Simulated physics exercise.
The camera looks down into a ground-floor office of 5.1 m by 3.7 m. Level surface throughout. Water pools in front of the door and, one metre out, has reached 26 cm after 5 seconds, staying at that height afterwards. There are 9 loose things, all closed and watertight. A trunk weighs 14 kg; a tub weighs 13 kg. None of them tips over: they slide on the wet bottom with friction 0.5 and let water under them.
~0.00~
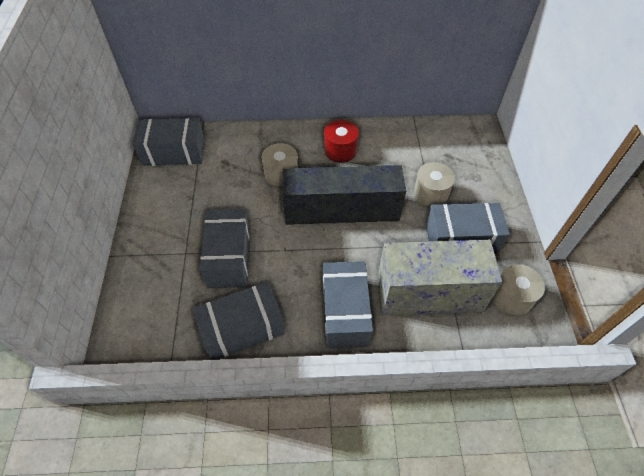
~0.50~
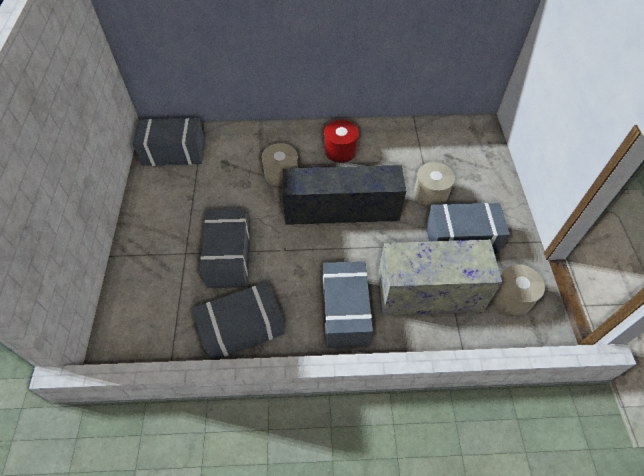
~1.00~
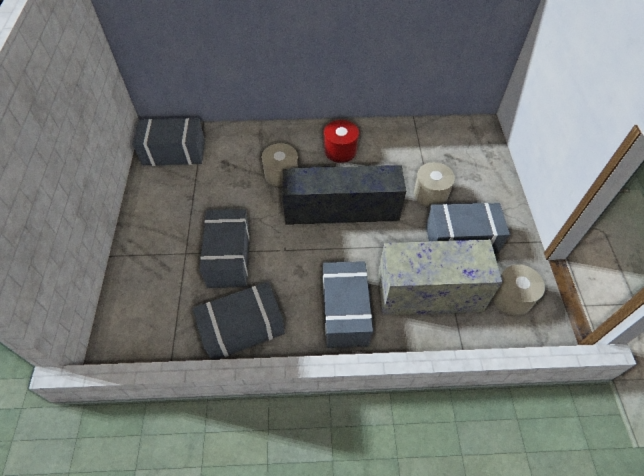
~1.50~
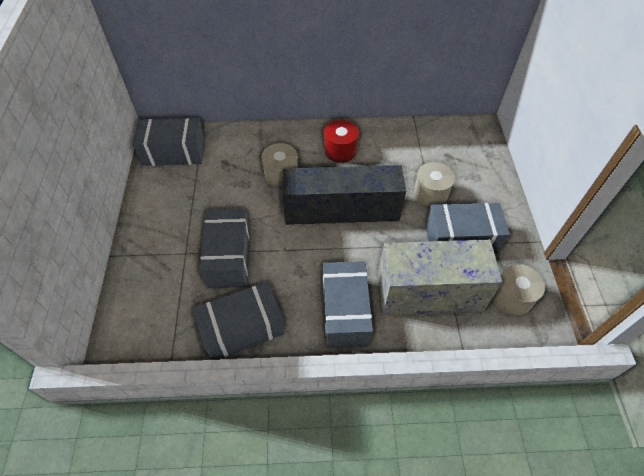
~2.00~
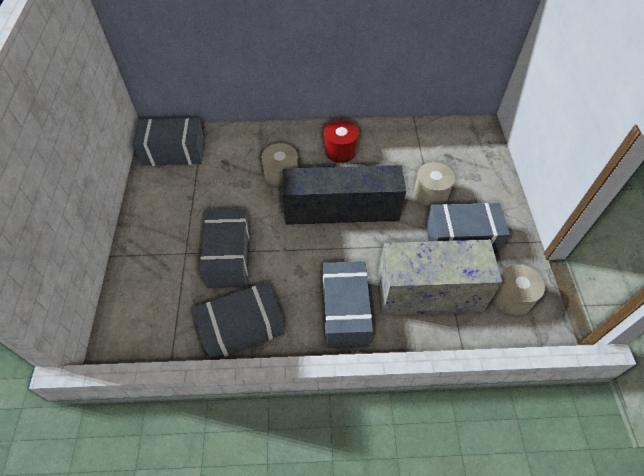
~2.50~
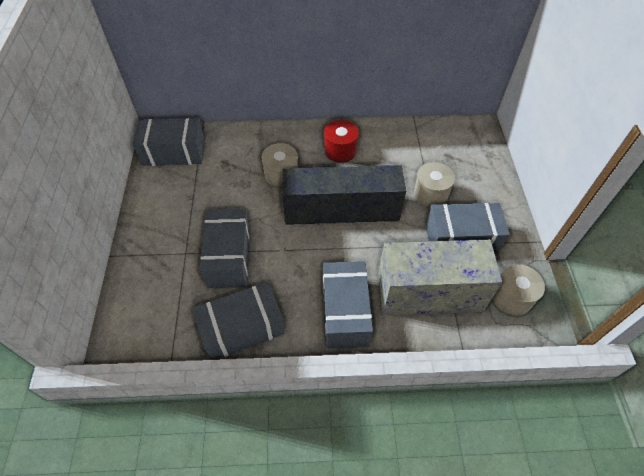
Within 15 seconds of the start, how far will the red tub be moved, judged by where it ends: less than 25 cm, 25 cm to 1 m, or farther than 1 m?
It will scoot partway, short of a metre.
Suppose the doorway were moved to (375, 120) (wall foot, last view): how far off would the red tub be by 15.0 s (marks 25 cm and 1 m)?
Red tub: Drifts slightly.
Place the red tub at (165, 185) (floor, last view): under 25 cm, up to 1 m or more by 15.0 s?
What happens is it creeps a short distance.
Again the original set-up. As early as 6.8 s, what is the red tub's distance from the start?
It is about 0 cm out of place by then.
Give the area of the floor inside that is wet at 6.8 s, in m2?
Somewhere around 12.0 m2, roughly.
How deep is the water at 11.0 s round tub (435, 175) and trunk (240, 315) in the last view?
I'd put it at 11 cm and 8 cm respectively.
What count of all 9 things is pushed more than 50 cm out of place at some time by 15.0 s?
It adds up to 9.
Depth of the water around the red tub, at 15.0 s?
Close to 13 centimetres.
After 3.5 s the red tub is near (342, 132), 0.0 m from its start, aground; 0 afloat.
After 6.8 s the red tub is near (342, 132), 0.0 m from its start, aground; 3 afloat.
After 11.0 s the red tub is near (340, 133), 0.0 m from its start, aground; 7 afloat.
After 15.0 s the red tub is near (300, 118), 0.6 m from its start, afloat; 9 afloat.
